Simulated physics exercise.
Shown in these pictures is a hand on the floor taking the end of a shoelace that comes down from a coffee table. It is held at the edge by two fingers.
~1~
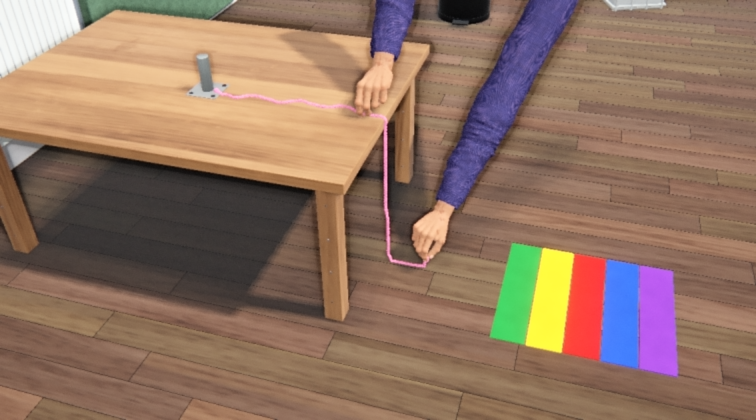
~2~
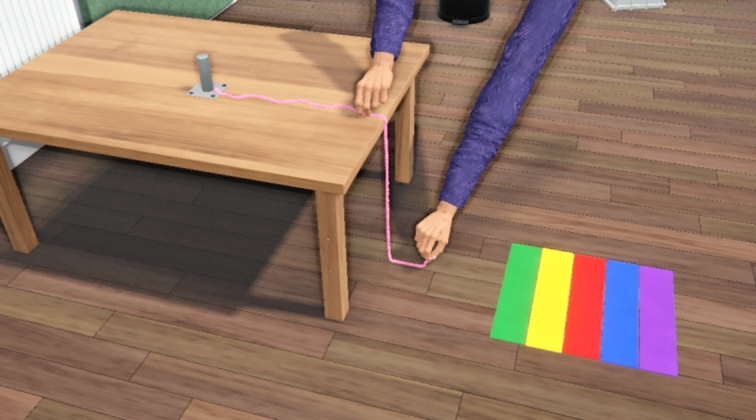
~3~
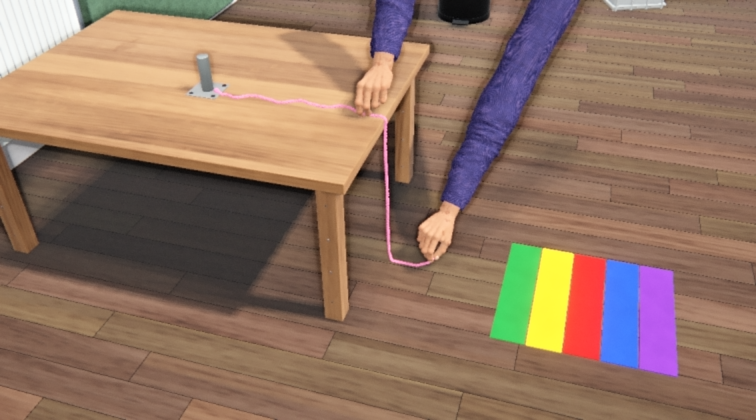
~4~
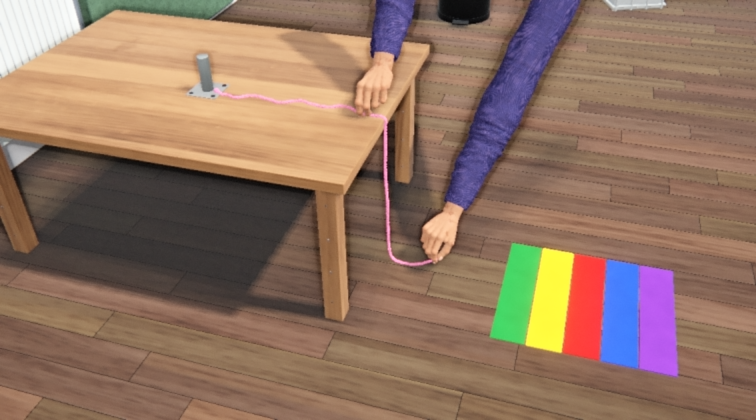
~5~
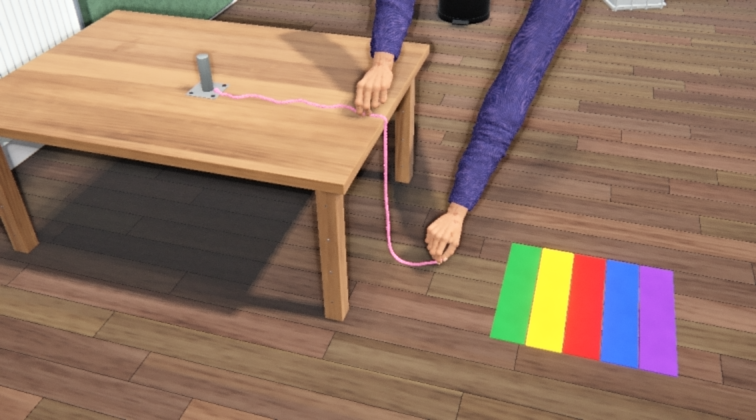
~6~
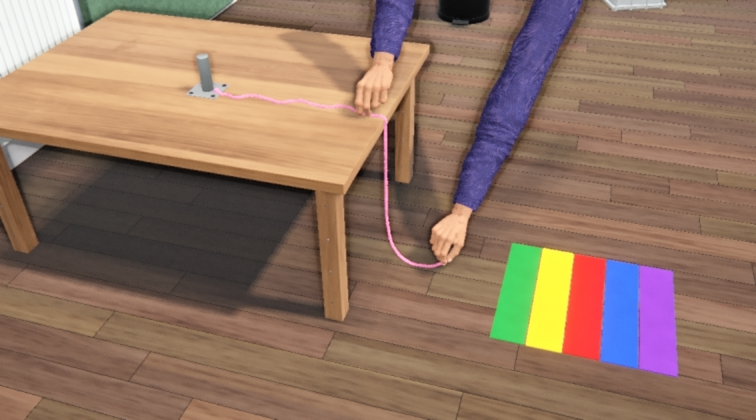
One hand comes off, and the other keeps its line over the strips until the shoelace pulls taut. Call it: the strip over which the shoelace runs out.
Yellow.
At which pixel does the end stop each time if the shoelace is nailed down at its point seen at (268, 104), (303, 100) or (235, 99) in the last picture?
It would sit near (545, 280) the first time, (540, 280) the second and (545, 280) the third.
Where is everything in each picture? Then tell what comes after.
The first picture shows end (428, 257); green (511, 322); yellow (546, 329); red (583, 336); blue (620, 344); purple (658, 352).
The second picture shows end (430, 258); shoelace through (238, 98) (297, 101) (355, 111) (386, 150) (387, 205) (389, 253).
The third picture shows end (433, 258).
The fourth picture shows end (437, 259); shoelace through (238, 98) (297, 101) (355, 111) (385, 150) (387, 204) (390, 253).
The fifth picture shows end (441, 260).
The sixth picture shows end (446, 261); shoelace through (238, 98) (297, 101) (355, 111) (386, 150) (386, 204) (398, 254).
A little later, end near (482, 268); short of the strips.
Next, end near (525, 276); over green.
When it is tight, end near (551, 281); over yellow. It gets as far as the yellow strip.
